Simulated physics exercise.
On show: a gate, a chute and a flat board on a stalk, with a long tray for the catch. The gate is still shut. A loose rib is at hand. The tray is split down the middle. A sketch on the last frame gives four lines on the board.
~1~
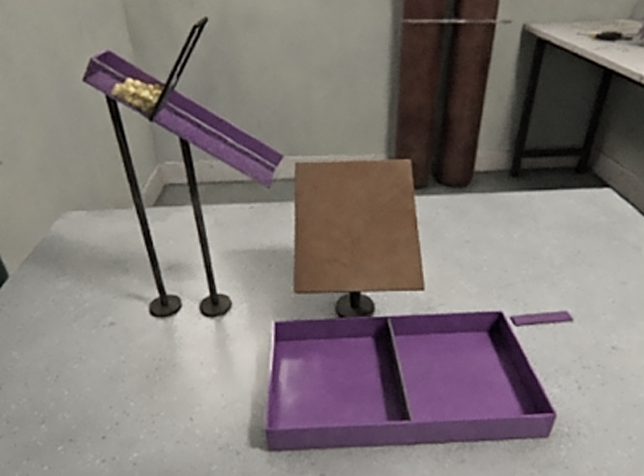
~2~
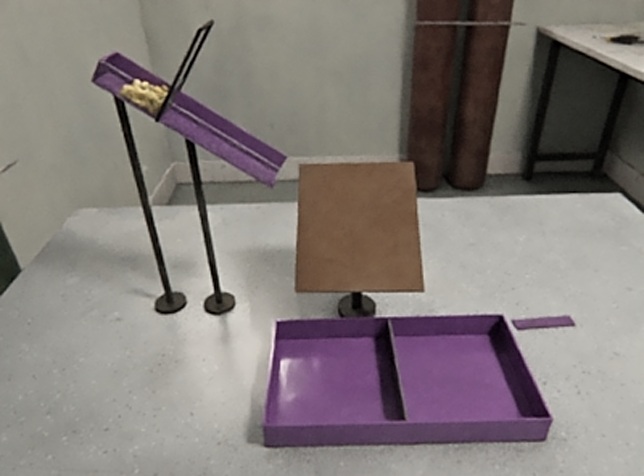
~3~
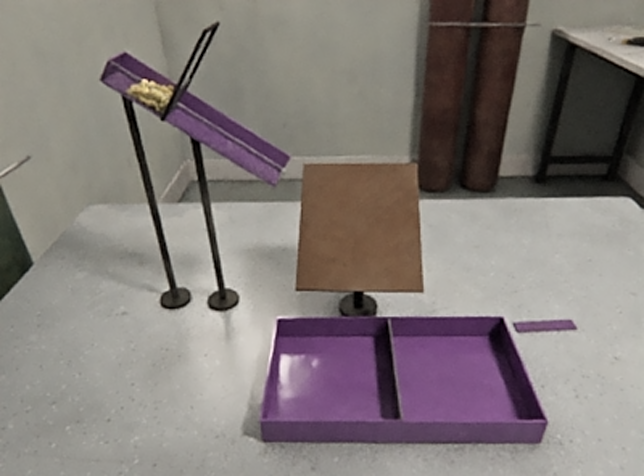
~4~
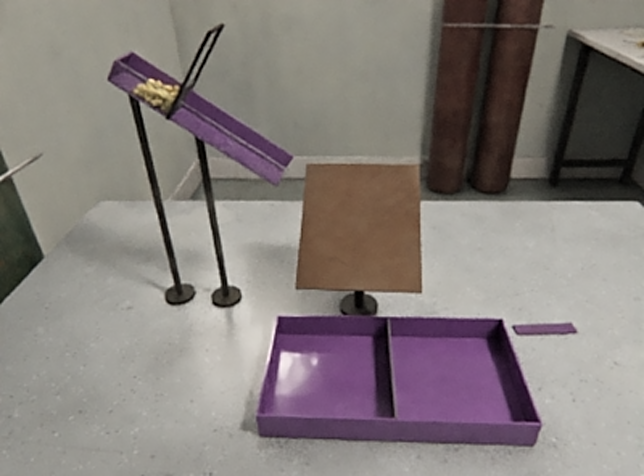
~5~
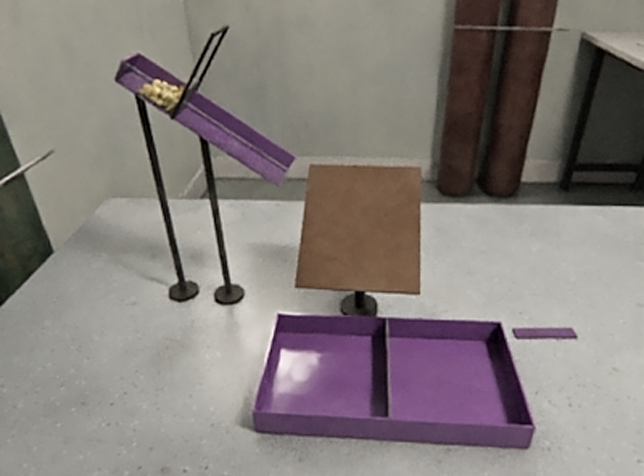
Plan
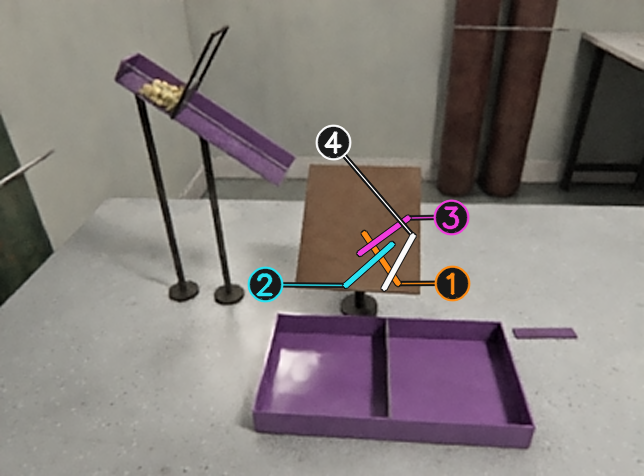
A purple chute holding pale beans stays still above a brown board and divided tray as the view shifts slightly.
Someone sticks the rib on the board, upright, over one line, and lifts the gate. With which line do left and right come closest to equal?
1 is best.
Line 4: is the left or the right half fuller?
The left half.
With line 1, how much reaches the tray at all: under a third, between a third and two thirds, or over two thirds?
Line 1 gives over two thirds.
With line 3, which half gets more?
The left half.
On the marked copy, line 1 from (364, 233) to (398, 283); line 2 from (392, 244) to (345, 285); line 3 from (408, 218) to (359, 253); line 4 from (413, 235) to (384, 288).
With 1, of what is caught, close to half in the left half, close to half in the right.
With 2, of what is caught, the bulk in the left half, a small share in the right.
With 3, of what is caught, all but a few in the left half, a small share in the right.
With 4, of what is caught, the bulk in the left half, a small share in the right.
